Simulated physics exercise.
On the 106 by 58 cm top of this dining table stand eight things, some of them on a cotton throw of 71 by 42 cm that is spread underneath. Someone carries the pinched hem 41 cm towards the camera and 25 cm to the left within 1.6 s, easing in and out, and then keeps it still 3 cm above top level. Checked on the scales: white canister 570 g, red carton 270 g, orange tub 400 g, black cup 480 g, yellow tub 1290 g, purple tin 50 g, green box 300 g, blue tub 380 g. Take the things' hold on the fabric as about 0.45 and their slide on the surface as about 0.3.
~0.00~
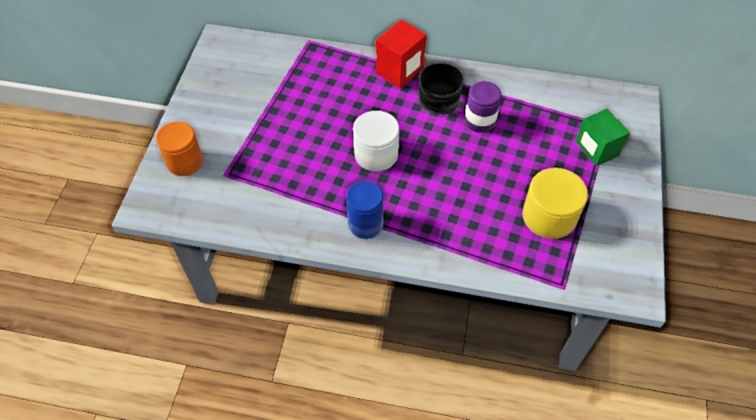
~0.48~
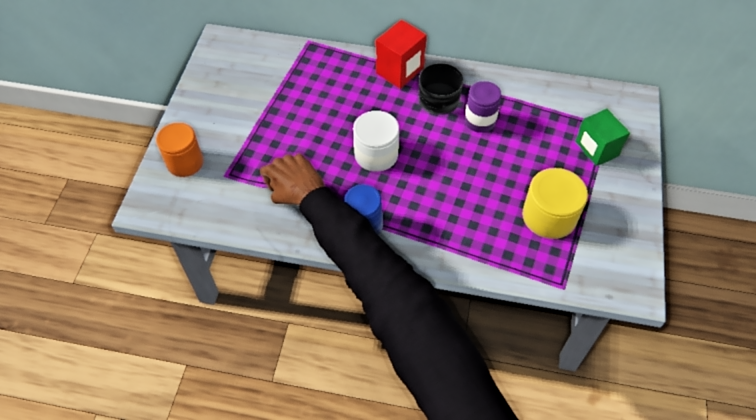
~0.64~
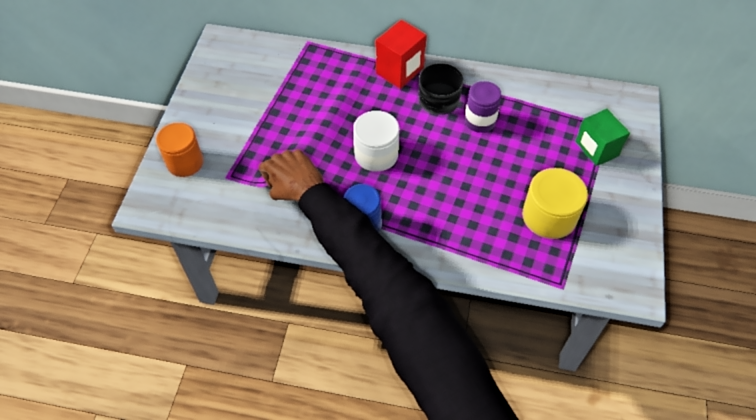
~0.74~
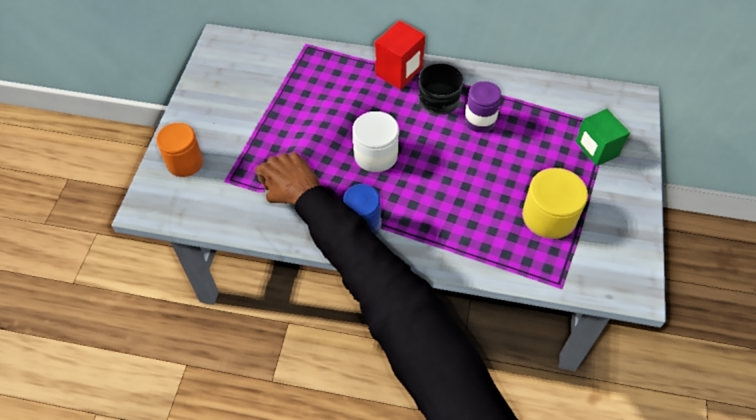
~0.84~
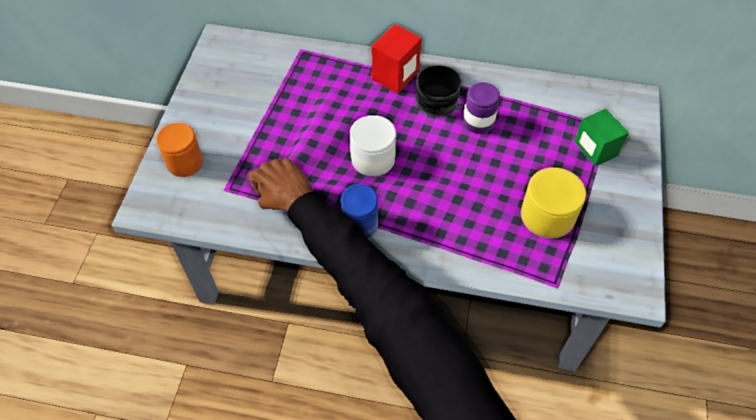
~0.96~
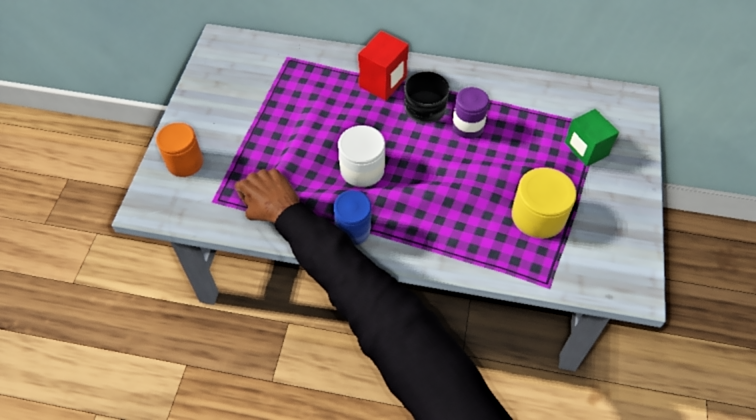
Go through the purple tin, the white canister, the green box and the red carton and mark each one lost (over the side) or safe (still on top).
Marks: Purple tin lost, white canister lost, green box lost, red carton safe.
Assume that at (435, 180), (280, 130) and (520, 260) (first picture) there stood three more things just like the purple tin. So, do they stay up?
Off the top, off the top, off the top.
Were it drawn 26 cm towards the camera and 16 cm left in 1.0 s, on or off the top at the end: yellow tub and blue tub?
Outcome: Yellow tub is still there; blue tub leaves the top.
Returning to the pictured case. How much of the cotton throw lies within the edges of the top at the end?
Near 15 in a hundred.
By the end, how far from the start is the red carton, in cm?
About: Red carton 60 cm.
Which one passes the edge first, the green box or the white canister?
The white one goes first.
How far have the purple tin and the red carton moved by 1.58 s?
Roughly purple tin 30 cm and red carton 35 cm.
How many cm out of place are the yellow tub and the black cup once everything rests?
About: Yellow tub over the edge, black cup 60 cm.
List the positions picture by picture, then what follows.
Purple tin (486, 92); white canister (376, 128); green box (607, 125); red carton (401, 37); cotton throw corners (223, 176) (308, 40) (565, 290), in the first frame.
Blue tub (364, 198); cotton throw corners (308, 41) (565, 290); grip (274, 189), in the second frame.
Cotton throw corners (308, 42) (563, 290); grip (273, 185), in the third frame.
Cotton throw corners (306, 44) (562, 290); grip (270, 188), in the fourth frame.
Purple tin (484, 93); blue tub (360, 197); red carton (397, 42); cotton throw corners (301, 49) (558, 289); grip (263, 194), in the fifth frame.
Purple tin (473, 98); white canister (362, 143); green box (596, 125); red carton (384, 49); cotton throw corners (287, 57) (550, 289); grip (250, 204), in the sixth frame.
At 1.3 s, 95 % of the cotton throw is still over the top; red carton 19 cm off its start, white canister 17 cm off its start, purple tin 15 cm off its start.
At 1.6 s, 75 % of the cotton throw is still over the top; red carton 36 cm off its start, white canister 33 cm off its start, purple tin 30 cm off its start.
At 1.9 s, 50 % of the cotton throw is still over the top; red carton 51 cm off its start at (185, 140), white canister 46 cm off its start at (185, 278), purple tin 43 cm off its start at (293, 175).
At 2.2 s, 30 % of the cotton throw is still over the top; red carton 58 cm off its start, white canister over the edge, purple tin 54 cm off its start.
At 3.8 s, 15 % of the cotton throw is still over the top; green box over the edge, purple tin over the edge, red carton 59 cm off its start at (148, 164), white canister over the edge.
